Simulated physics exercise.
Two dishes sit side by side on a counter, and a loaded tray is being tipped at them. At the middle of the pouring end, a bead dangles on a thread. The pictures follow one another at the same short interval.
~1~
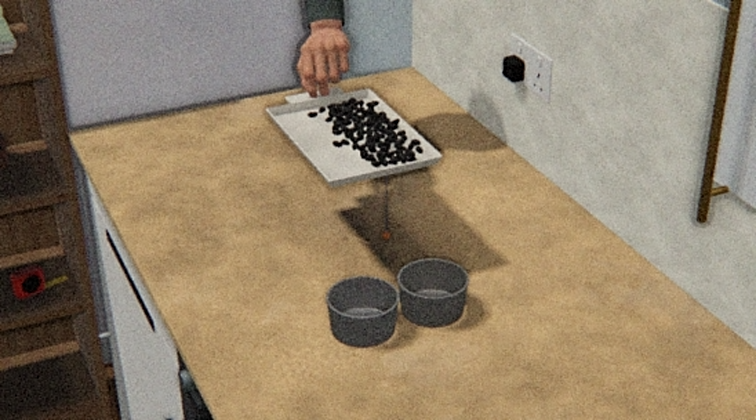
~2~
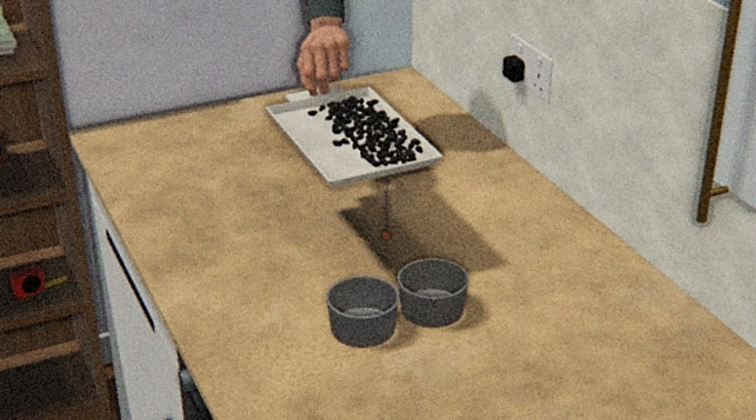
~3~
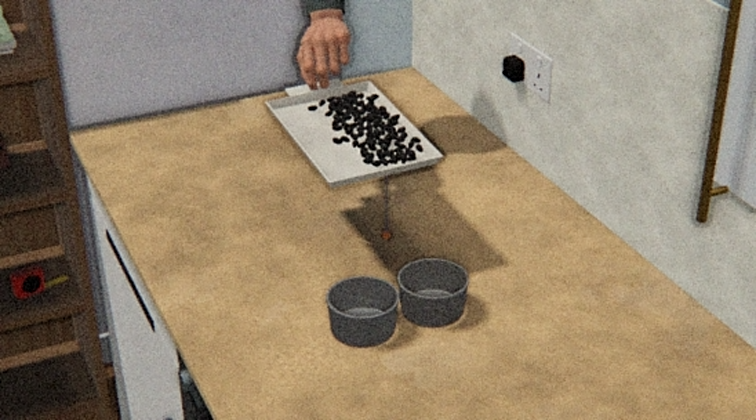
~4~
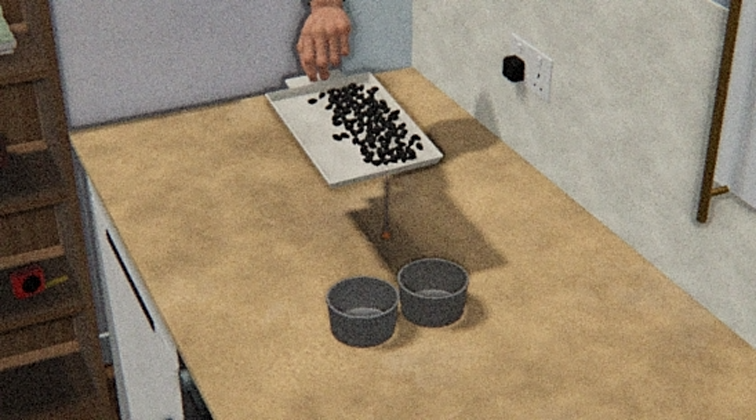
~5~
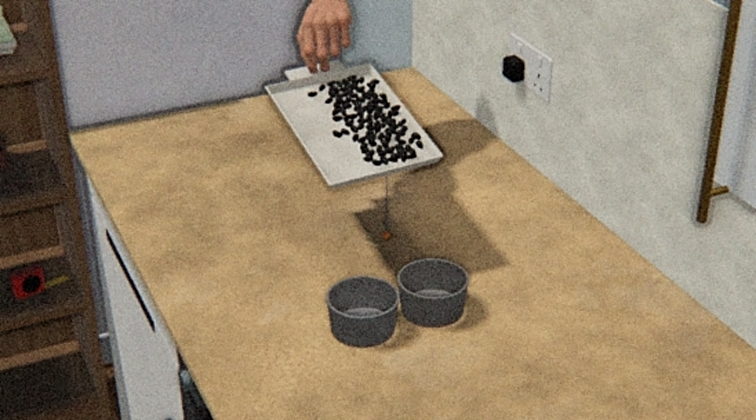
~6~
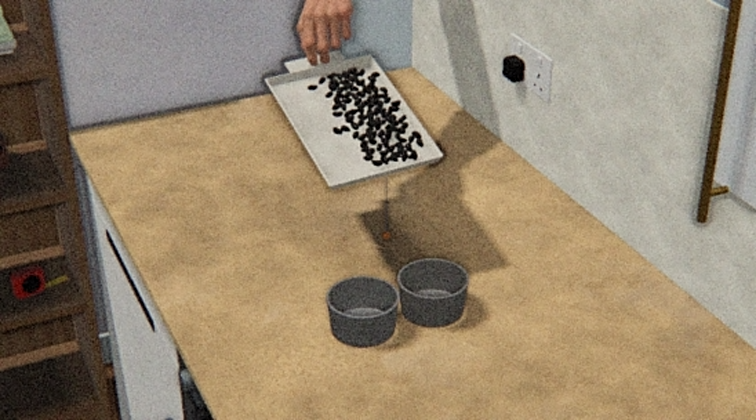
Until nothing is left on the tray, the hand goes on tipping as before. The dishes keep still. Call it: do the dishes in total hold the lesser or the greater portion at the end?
In total they hold the lesser portion.
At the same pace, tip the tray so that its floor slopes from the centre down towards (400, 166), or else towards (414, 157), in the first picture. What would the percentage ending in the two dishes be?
Respectively close to 0 and 0 in a hundred.
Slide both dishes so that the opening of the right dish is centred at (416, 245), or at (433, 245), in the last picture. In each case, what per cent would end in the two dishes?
In order, 70 % and 70 %.
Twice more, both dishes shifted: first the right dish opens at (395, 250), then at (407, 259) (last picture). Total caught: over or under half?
Place 1: Higher than half; place 2: Higher than half.
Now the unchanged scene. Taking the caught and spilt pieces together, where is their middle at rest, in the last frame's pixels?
Close to (374, 291) in the last view.
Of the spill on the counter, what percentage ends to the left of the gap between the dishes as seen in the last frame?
Roughly 80 in a hundred.
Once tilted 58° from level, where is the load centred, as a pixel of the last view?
Near (373, 155).
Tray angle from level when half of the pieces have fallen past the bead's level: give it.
It is at around 90 degrees by then.
Shortly afterwards, tray tipped steeply; all but a few on the tray; only a few outside both; a little in the air.
Next, tray tipped right over; a little on the tray; a little in the right dish; near two thirds outside both; near a quarter in the air.
Some moments later, tray tipped past a quarter turn; only a few in the left dish; a little in the right dish; all but a few outside both.
In the end, tray tipped past a quarter turn; only a few in the left dish; a little in the right dish; all but a few outside both.
